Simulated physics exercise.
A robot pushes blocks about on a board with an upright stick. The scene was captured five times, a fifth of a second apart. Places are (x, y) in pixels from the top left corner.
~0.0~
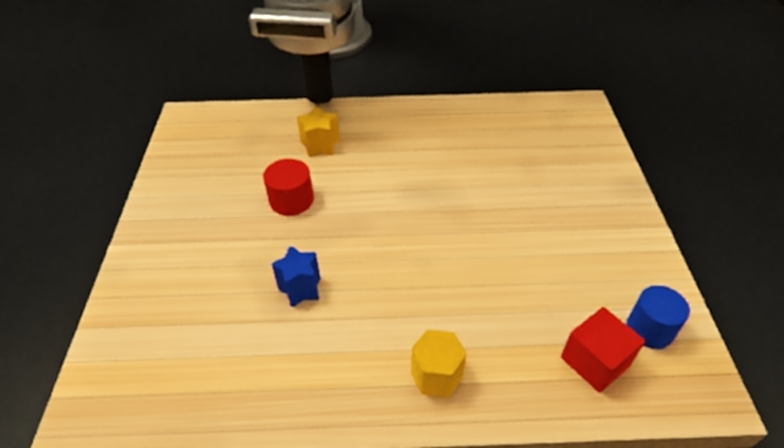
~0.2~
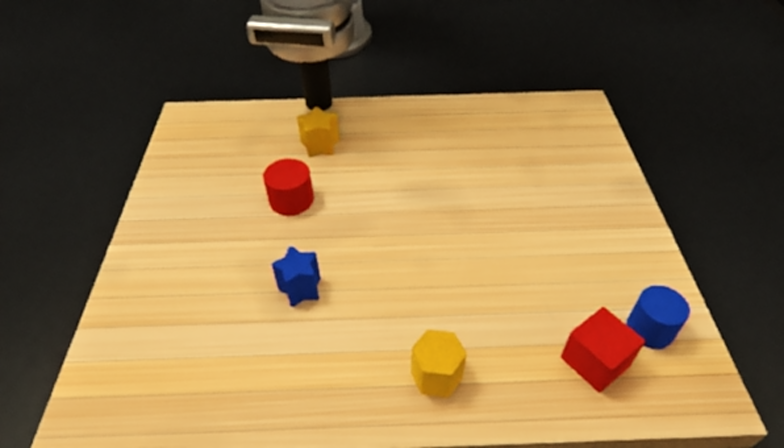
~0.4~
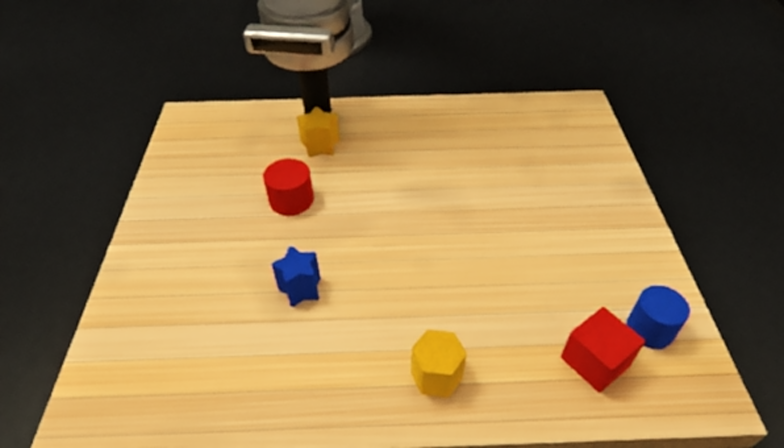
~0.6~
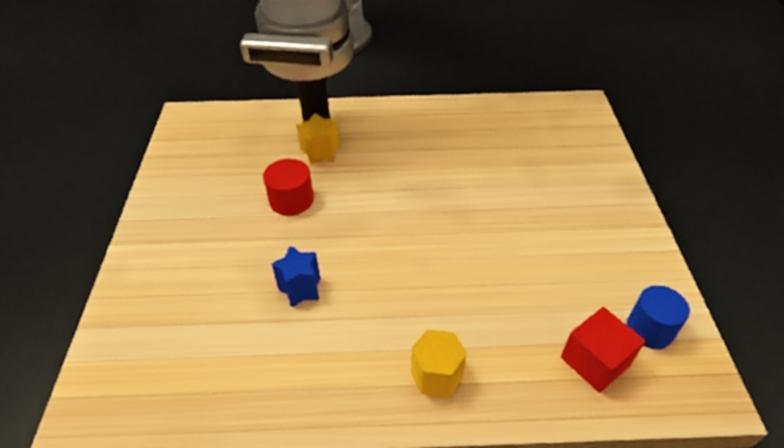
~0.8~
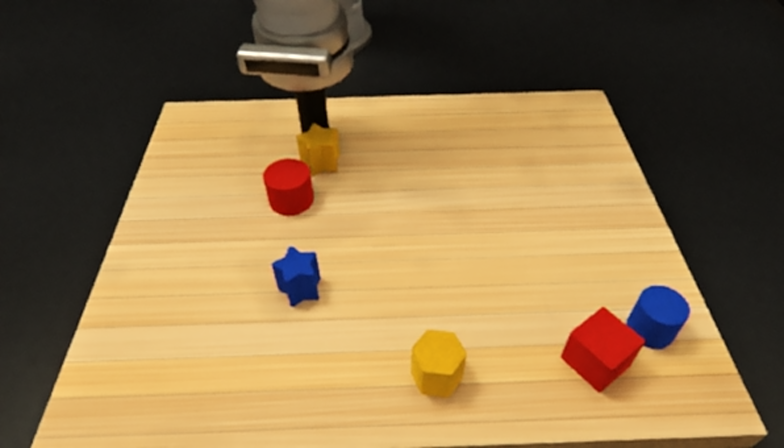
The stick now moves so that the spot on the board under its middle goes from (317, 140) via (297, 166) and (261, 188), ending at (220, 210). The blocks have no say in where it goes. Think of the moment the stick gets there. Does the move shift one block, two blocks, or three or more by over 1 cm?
Most likely one.
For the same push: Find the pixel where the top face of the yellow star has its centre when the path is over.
If I read the scene right, the answer is (316, 153).
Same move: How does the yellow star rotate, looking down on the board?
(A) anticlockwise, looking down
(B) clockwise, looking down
A: Anticlockwise, looking down.
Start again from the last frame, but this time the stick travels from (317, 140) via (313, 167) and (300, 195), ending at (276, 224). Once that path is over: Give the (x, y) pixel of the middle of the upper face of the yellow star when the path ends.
The centre of its top will be at (326, 174).
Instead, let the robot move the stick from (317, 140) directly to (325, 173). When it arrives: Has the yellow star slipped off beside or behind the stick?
No, that is not what happens.
What follows on the original path. One third of the way, stick (295, 157); red circle (285, 177); yellow star (317, 152), turned 70° anticlockwise.
Two thirds of the way, stick (258, 179); red circle (285, 177); yellow star (316, 153), turned 75° anticlockwise.
At the end, stick (217, 201); red circle (285, 177); yellow star (316, 153), turned 75° anticlockwise.
